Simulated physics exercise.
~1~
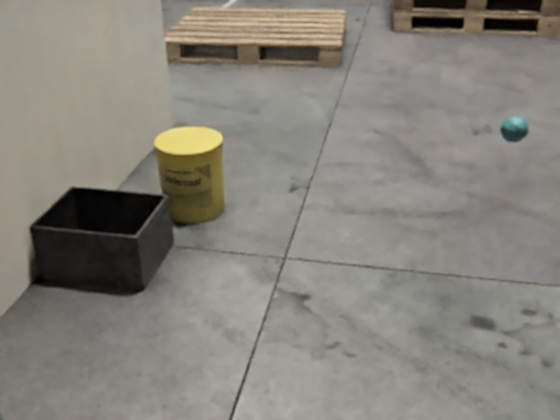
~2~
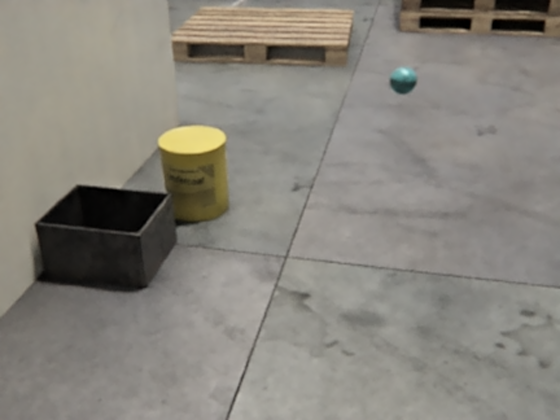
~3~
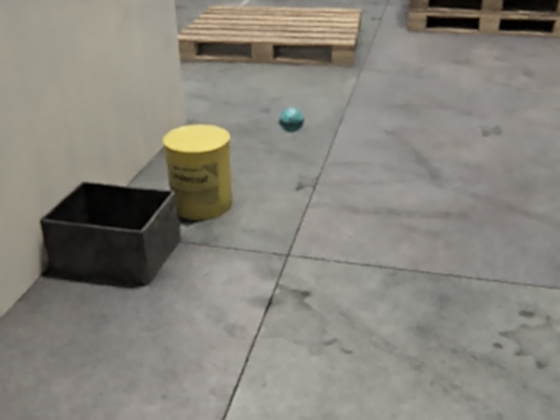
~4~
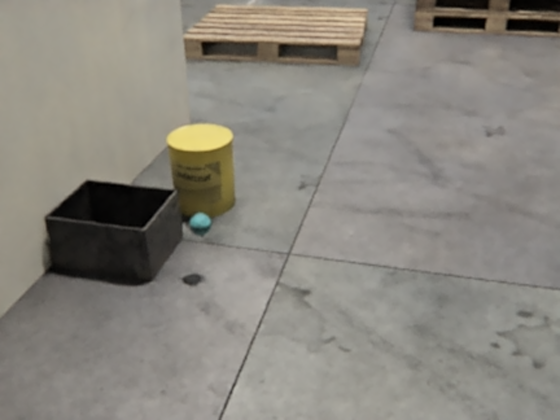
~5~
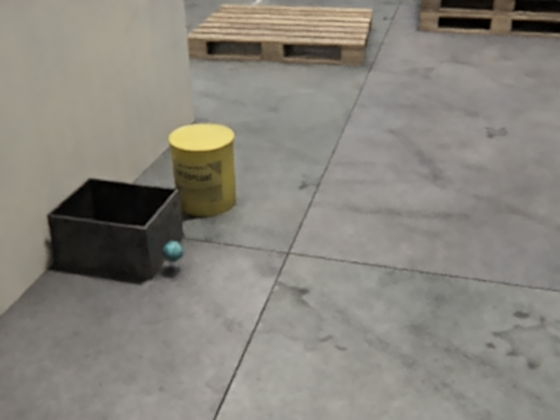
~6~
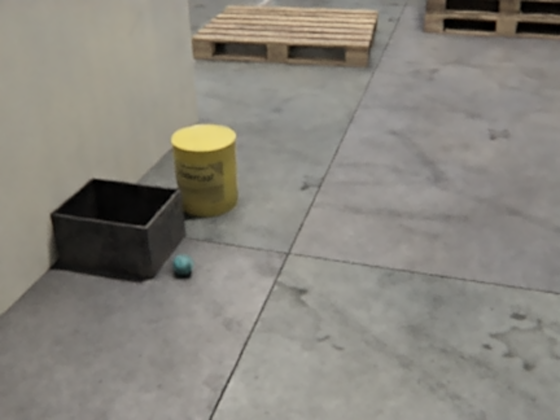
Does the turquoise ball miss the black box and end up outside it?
Yes, the turquoise ball ends up outside the box, close to its front right corner.
